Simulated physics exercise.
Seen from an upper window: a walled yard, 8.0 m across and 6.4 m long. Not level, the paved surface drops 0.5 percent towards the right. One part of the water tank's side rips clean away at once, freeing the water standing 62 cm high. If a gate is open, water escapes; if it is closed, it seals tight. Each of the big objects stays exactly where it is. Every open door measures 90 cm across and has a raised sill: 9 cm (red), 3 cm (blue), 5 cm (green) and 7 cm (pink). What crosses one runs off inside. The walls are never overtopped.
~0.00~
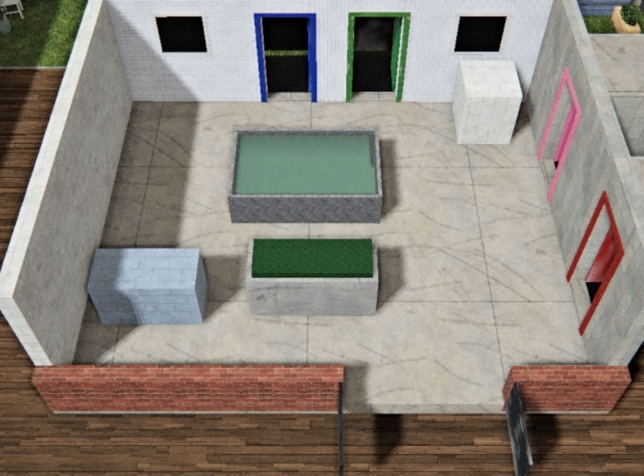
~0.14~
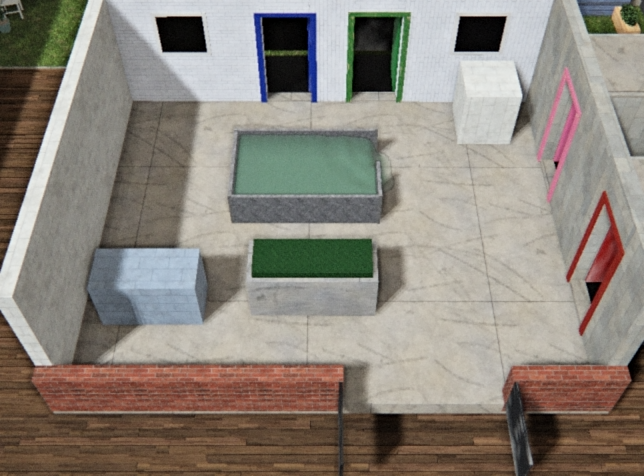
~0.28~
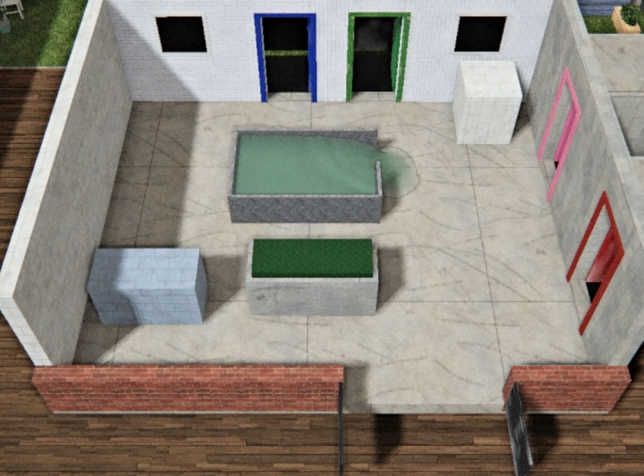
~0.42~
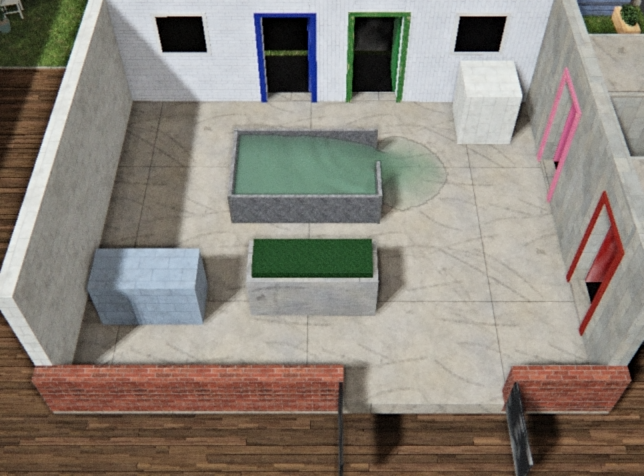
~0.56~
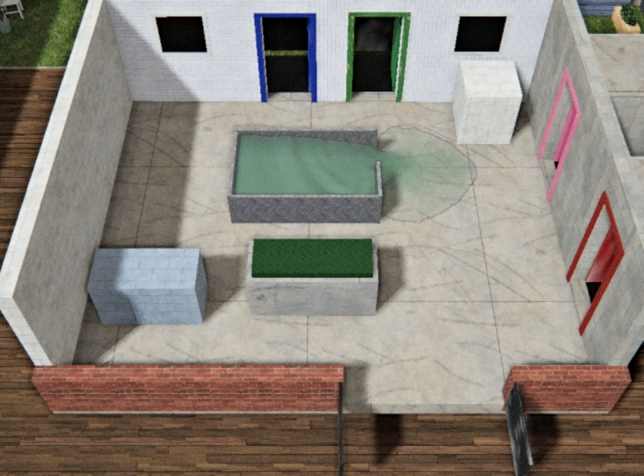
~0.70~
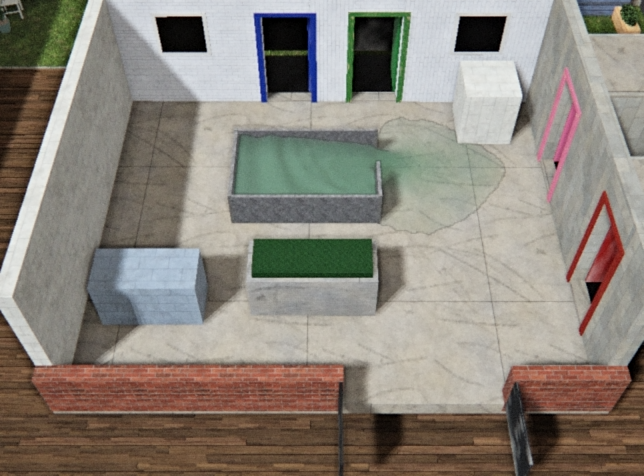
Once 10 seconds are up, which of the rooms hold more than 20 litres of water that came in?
Red door - 20 litres or less. Blue door - 20 litres or less. Green door - 20 litres or less. Pink door - more than 20 litres.
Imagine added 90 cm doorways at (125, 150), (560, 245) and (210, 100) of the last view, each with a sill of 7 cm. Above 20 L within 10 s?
So, in the order given, it's shy of the mark, then beyond the mark, then shy of the mark.
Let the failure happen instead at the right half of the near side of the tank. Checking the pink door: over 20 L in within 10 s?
Then: Pink short of it.
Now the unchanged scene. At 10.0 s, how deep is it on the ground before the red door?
Close to 6.5 cm of depth.
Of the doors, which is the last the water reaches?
Blue.
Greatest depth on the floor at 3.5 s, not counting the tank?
Peak depth: Approx. 27 cm.
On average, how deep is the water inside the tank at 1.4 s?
The mean depth is some 47 cm.
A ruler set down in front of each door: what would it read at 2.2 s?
You'd get red at 2 cm, blue at 0 cm, green at 3 cm, and pink at 25 cm.
After 1.4 s water covers 20 % of the floor and is deepest (30 cm) near (387, 170); red door not reached, blue door not reached, green door not reached, pink door 11 cm at the sill, 11 L in.
After 2.2 s water covers 20 % of the floor and is deepest (32 cm) near (538, 156); red door 2 cm at the sill, 0 L in, blue door not reached, green door 3 cm at the sill, 0 L in, pink door 25 cm at the sill, 71 L in.
After 3.5 s water covers 35 % of the floor and is deepest (27 cm) near (527, 111); red door 7 cm at the sill, 0 L in, blue door 3 cm at the sill, 0 L in, green door 5 cm at the sill, 1 L in, pink door 20 cm at the sill, 170 L in.
After 6.0 s water covers 55 % of the floor and is deepest (17 cm) near (544, 184); red door 6 cm at the sill, 0 L in, blue door 2 cm at the sill, 0 L in, green door 5 cm at the sill, 2 L in, pink door 16 cm at the sill, 291 L in.
After 10.0 s water covers 70 % of the floor and is deepest (10 cm) near (594, 389); red door 6 cm at the sill, 0 L in, blue door 2 cm at the sill, 0 L in, green door 3 cm at the sill, 2 L in, pink door 9 cm at the sill, 356 L in.
